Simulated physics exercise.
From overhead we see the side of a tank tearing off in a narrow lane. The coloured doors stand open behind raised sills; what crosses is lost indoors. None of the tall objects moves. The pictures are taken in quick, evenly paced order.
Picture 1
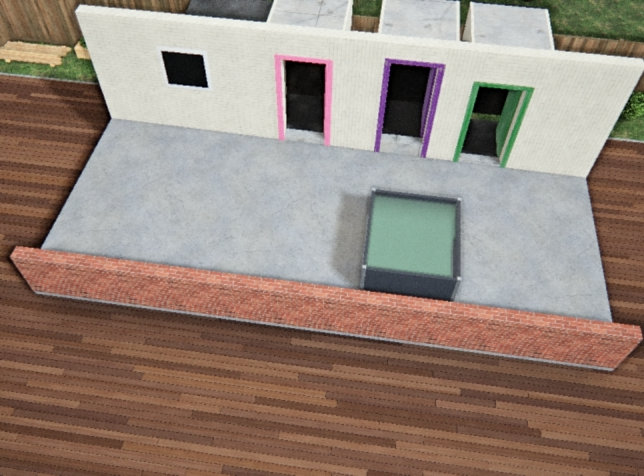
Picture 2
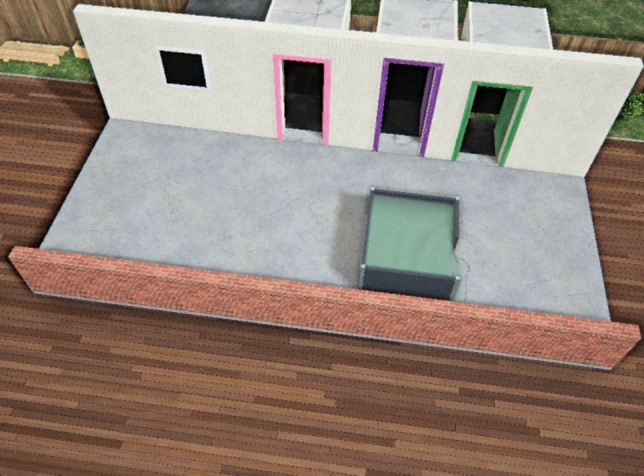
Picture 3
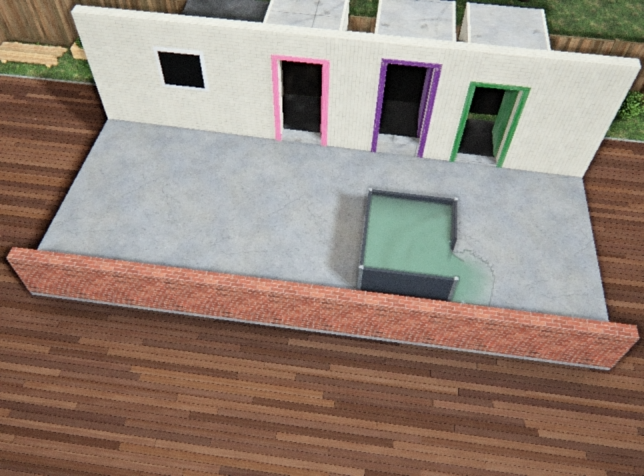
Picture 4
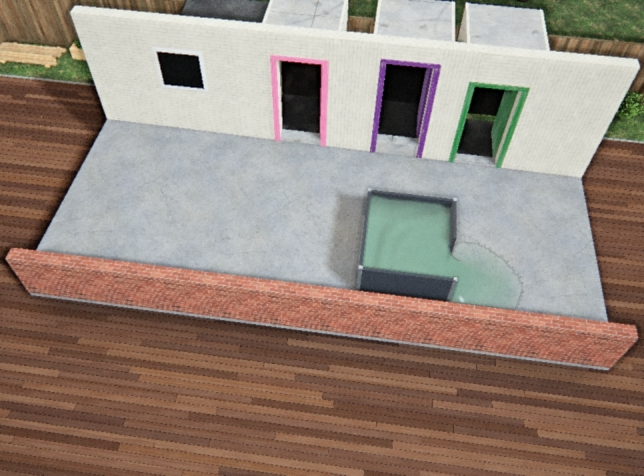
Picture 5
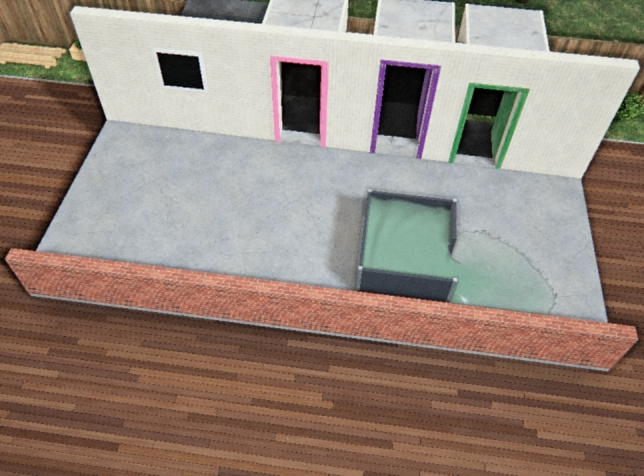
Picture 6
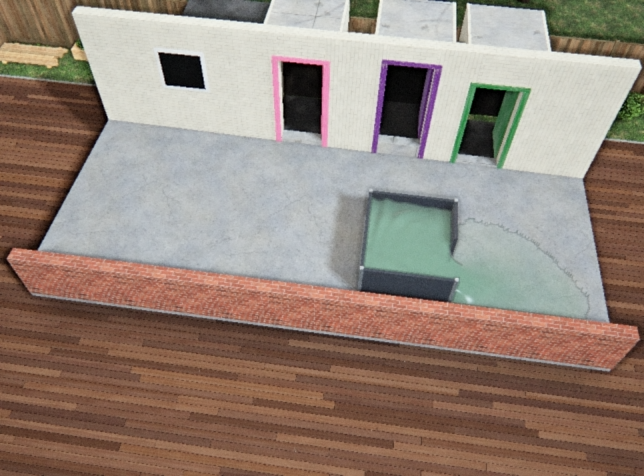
In a narrow lane between a white wall with pink, purple and green doorways and a low brick wall, an open tank of greenish water sits still. Its right side gives way and water pours out, fanning rightward across the grey floor in a widening sheet while the level in the tank sinks slightly.
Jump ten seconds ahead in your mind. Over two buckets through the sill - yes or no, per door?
Green door - no, pink door - no, purple door - no.
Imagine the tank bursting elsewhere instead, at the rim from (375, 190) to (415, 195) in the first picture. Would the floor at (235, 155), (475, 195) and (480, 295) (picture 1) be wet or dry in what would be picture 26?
Point by point: Soaked; soaked; unwetted.
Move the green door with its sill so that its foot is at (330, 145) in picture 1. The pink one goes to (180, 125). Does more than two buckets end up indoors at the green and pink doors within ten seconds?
As I see it, the green one remains short of it; the pink one remains short of it.
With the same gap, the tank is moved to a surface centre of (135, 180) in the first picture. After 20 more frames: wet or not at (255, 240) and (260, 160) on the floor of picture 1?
Result: Inundated; spared.
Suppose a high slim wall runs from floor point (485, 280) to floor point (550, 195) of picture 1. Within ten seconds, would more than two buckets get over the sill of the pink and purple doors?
Pink door: Falls short; purple door: Falls short.
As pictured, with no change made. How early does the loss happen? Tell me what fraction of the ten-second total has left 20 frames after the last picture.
Something close to 55 percent by that point.
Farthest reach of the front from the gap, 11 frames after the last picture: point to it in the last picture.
Close to (569, 201).
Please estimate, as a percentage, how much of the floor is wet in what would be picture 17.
Near 20 in a hundred.
A moment on, water covers 15 % of the floor; the green door not reached, the pink door not reached, the purple door not reached.
Next, water covers 20 % of the floor; the green door not reached, the pink door not reached, the purple door not reached.
Then, water covers 20 % of the floor; the green door not reached, the pink door not reached, the purple door not reached.
Later, water covers 15 % of the floor; the green door not reached, the pink door not reached, the purple door not reached.
In the end, water covers 10 % of the floor; the green door not reached, the pink door not reached, the purple door not reached.
